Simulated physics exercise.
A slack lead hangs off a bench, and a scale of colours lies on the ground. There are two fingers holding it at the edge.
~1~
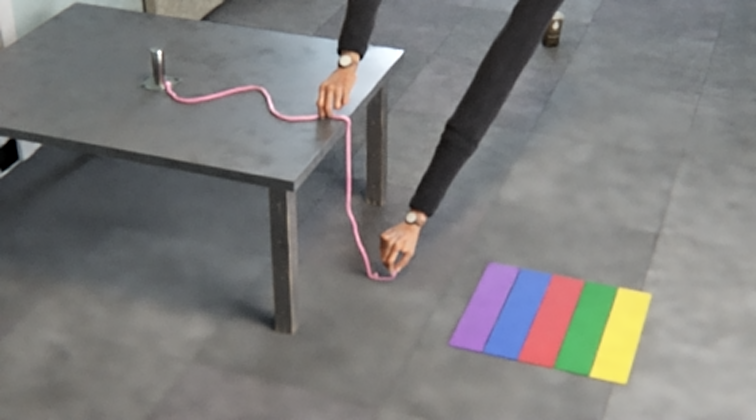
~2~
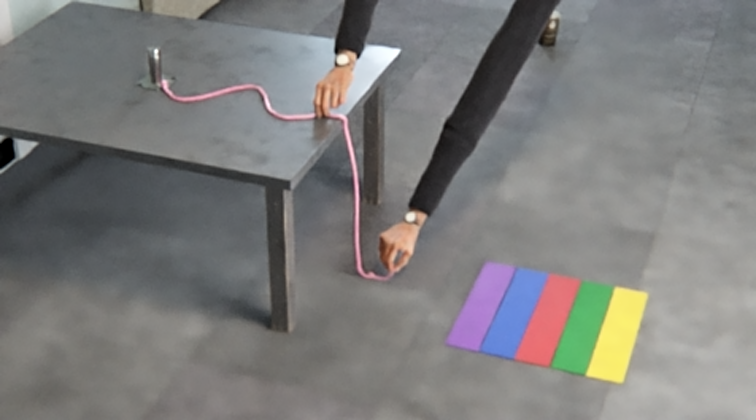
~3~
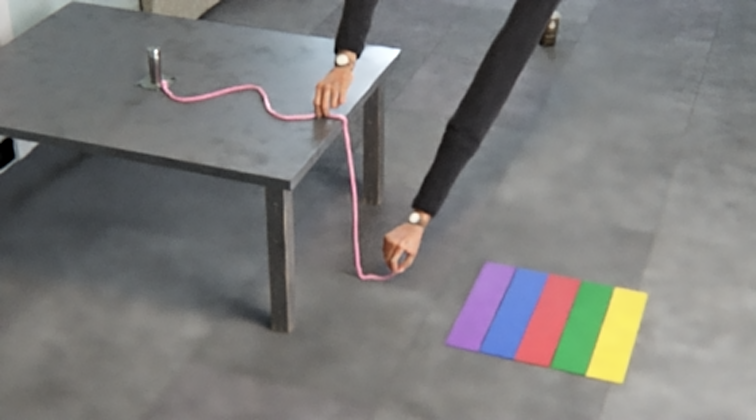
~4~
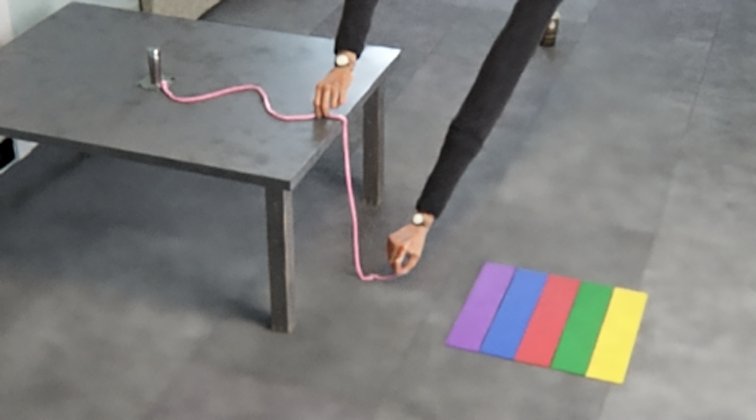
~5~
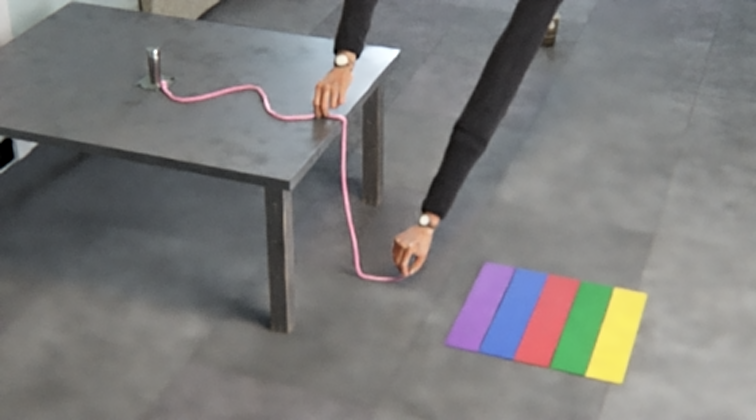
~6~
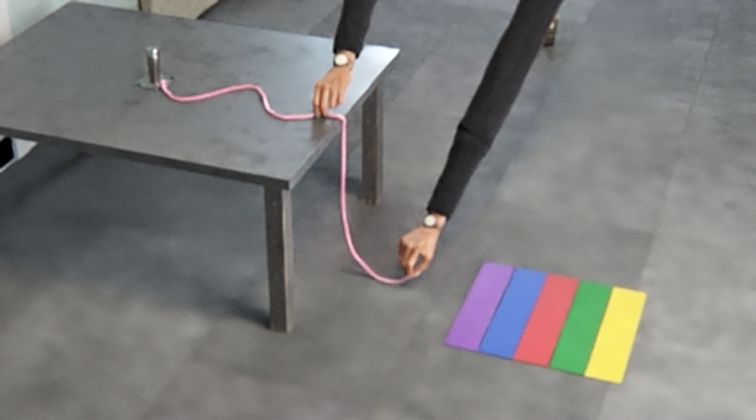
Two dark-sleeved arms reach down from the top of the view over a dark grey table, seen from above at an angle on a grey floor. A pink cord runs from a small metal post across the tabletop and over its right edge, with purple, blue, red, green and yellow strips lying at lower right. One hand stays at the edge while the lower hand draws the cord's end slightly rightward.
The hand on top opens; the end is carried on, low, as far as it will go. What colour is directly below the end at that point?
The colour below it is green.
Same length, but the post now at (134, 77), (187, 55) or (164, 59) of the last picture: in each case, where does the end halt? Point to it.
(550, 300), (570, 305) and (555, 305).
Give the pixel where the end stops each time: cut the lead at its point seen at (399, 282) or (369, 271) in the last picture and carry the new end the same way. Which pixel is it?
Roughly (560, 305), then roughly (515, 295).
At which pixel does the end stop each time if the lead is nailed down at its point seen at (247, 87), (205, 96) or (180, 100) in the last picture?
Per try (px, approx.): (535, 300); (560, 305); (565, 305).
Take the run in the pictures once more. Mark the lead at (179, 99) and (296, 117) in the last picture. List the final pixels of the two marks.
First one: (204, 90); second one: (359, 130).
Soon after, end near (516, 295); over blue.
After that, end near (557, 304); over red.
At the stop, end near (583, 309); over green. Over green.
